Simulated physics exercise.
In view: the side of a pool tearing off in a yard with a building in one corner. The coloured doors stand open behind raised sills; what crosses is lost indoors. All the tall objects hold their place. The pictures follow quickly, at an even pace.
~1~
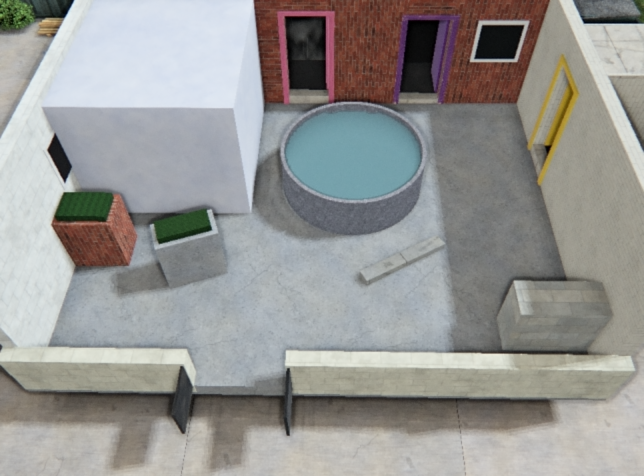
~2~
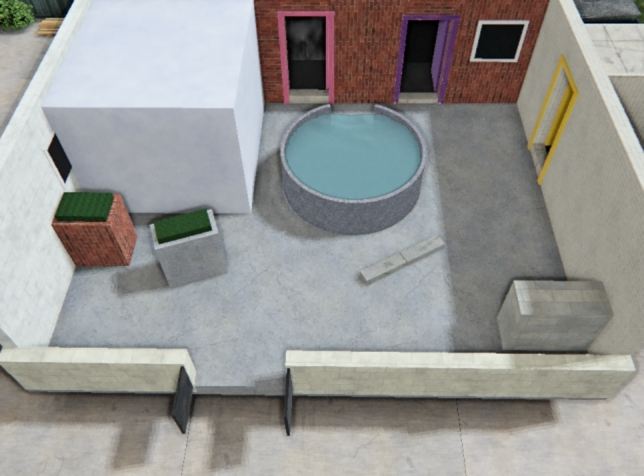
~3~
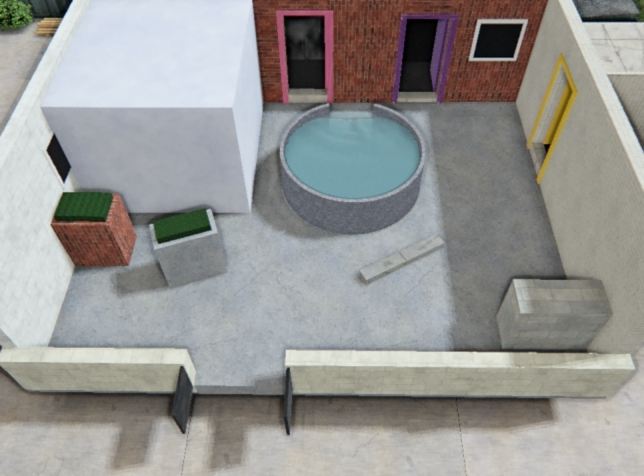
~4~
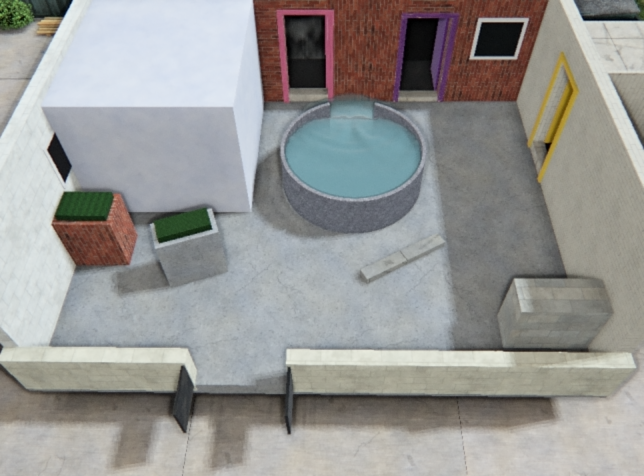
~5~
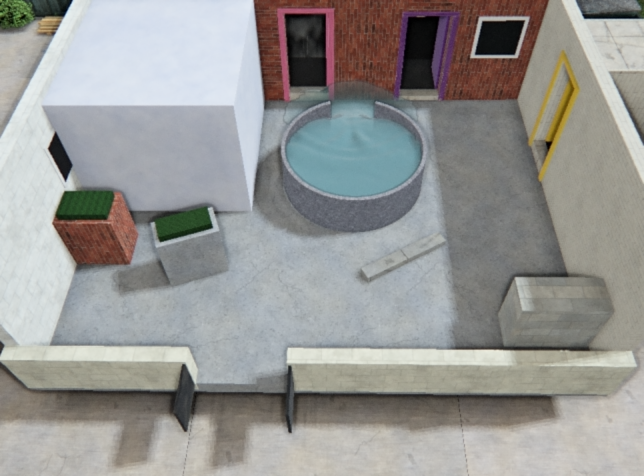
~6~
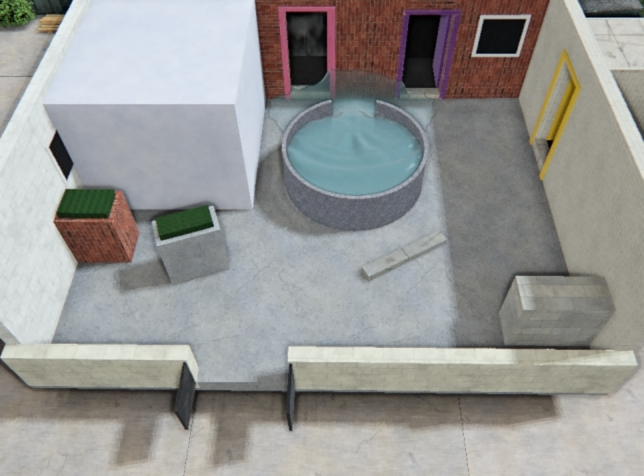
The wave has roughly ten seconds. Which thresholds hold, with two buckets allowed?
One by one: The pink door takes more than that; the purple door takes more than that; the yellow door stays under that.
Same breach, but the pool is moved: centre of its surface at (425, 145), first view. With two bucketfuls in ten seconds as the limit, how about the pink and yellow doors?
My reading: The pink door keeps below it, the yellow door takes less.
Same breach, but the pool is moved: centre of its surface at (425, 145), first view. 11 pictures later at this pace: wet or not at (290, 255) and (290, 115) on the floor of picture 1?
In that order: No water, wet.
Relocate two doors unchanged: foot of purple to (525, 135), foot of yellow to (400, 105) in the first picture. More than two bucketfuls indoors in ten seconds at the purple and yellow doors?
My reading: Purple takes more, yellow passes that mark.
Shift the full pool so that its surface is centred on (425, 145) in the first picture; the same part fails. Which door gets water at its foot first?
First comes the purple door.
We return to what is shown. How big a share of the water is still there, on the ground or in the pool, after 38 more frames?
Near 90 in a hundred.
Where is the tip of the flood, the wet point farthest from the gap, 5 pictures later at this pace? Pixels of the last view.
At about (509, 103).
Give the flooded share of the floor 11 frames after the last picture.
I make it 25 per cent.
A moment on, water covers 15 % of the floor; the pink door over two buckets in, the purple door under two buckets in, the yellow door not reached.
Next, water covers 25 % of the floor; the pink door far over two buckets in, the purple door over two buckets in, the yellow door wet at the sill, nothing in.
Then, water covers 50 % of the floor; the pink door far over two buckets in, the purple door over two buckets in, the yellow door wet at the sill, nothing in.
Later, water covers 80 % of the floor; the pink door far over two buckets in, the purple door over two buckets in, the yellow door wet at the sill, nothing in.
In the end, water covers 90 % of the floor; the pink door far over two buckets in, the purple door over two buckets in, the yellow door wet at the sill, nothing in.
